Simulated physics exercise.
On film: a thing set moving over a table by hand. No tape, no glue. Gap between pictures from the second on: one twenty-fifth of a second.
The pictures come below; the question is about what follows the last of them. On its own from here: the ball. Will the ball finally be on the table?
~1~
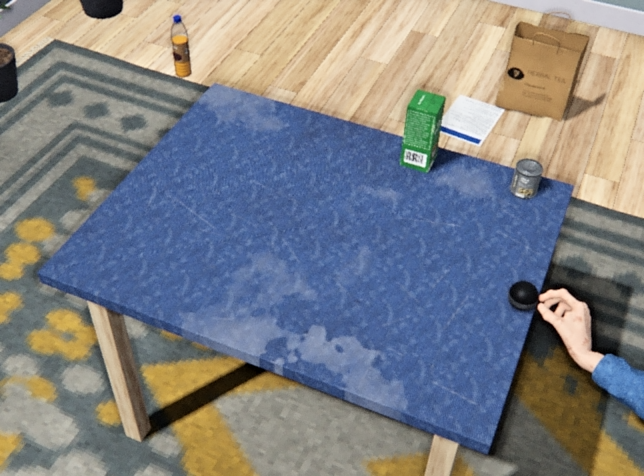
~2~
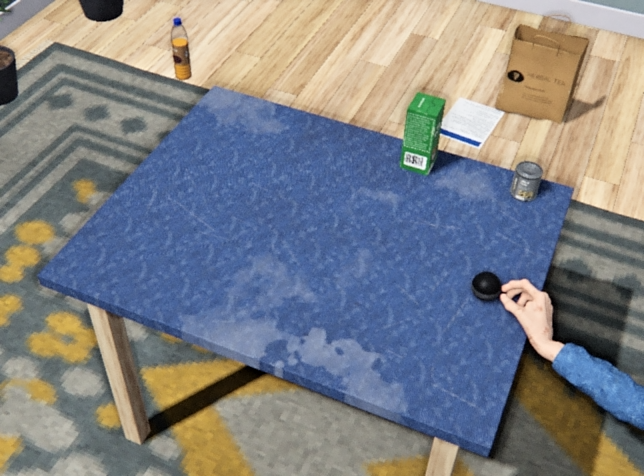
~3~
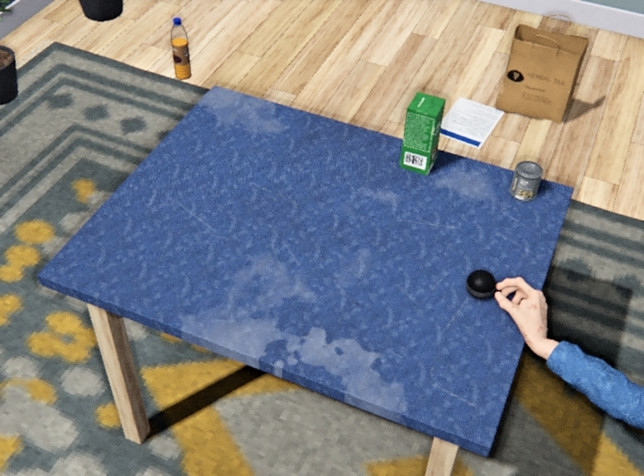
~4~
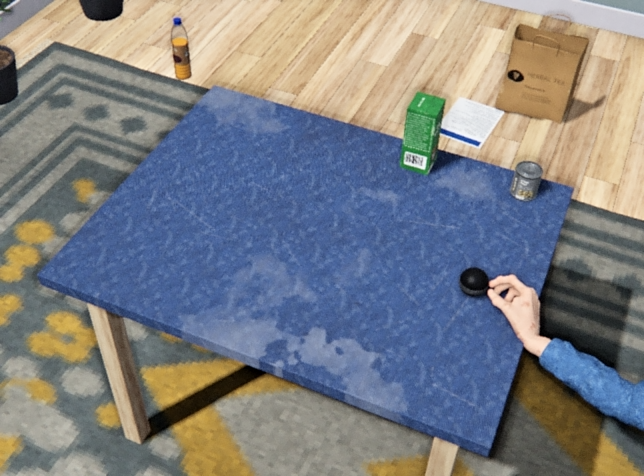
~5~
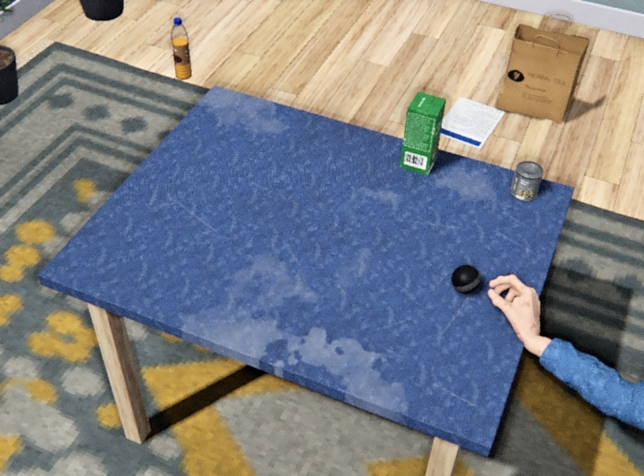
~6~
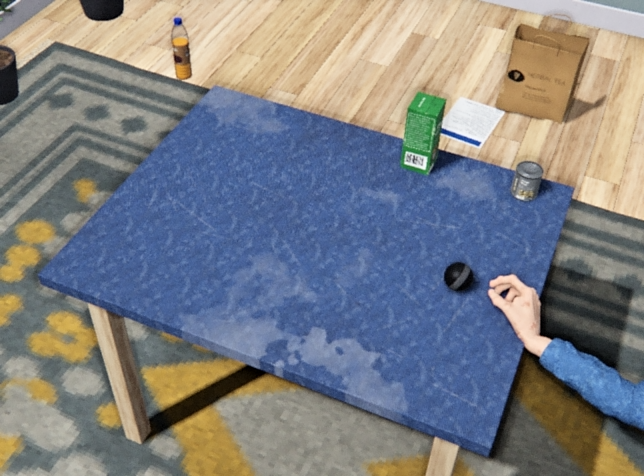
Yes, it stays up there.
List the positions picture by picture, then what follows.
In the first picture, under the hand; black ball (523, 296).
In the second picture, under the hand; black ball (486, 286).
In the third picture, under the hand; black ball (481, 284).
In the fourth picture, black ball (474, 282).
In the fifth picture, black ball (466, 280) shifted a little.
In the sixth picture, black ball (458, 277) shifted a little.
Then, 0.20 s on from there, black ball shifted well along near (424, 266).
Then, 0.40 s on from there, black ball shifted well along near (397, 257).
Then, 0.80 s on from there, black ball shifted well along near (362, 245).
In the end, moved from the start, black ball. At the end, from the last picture's camera, black ball near (351, 242).
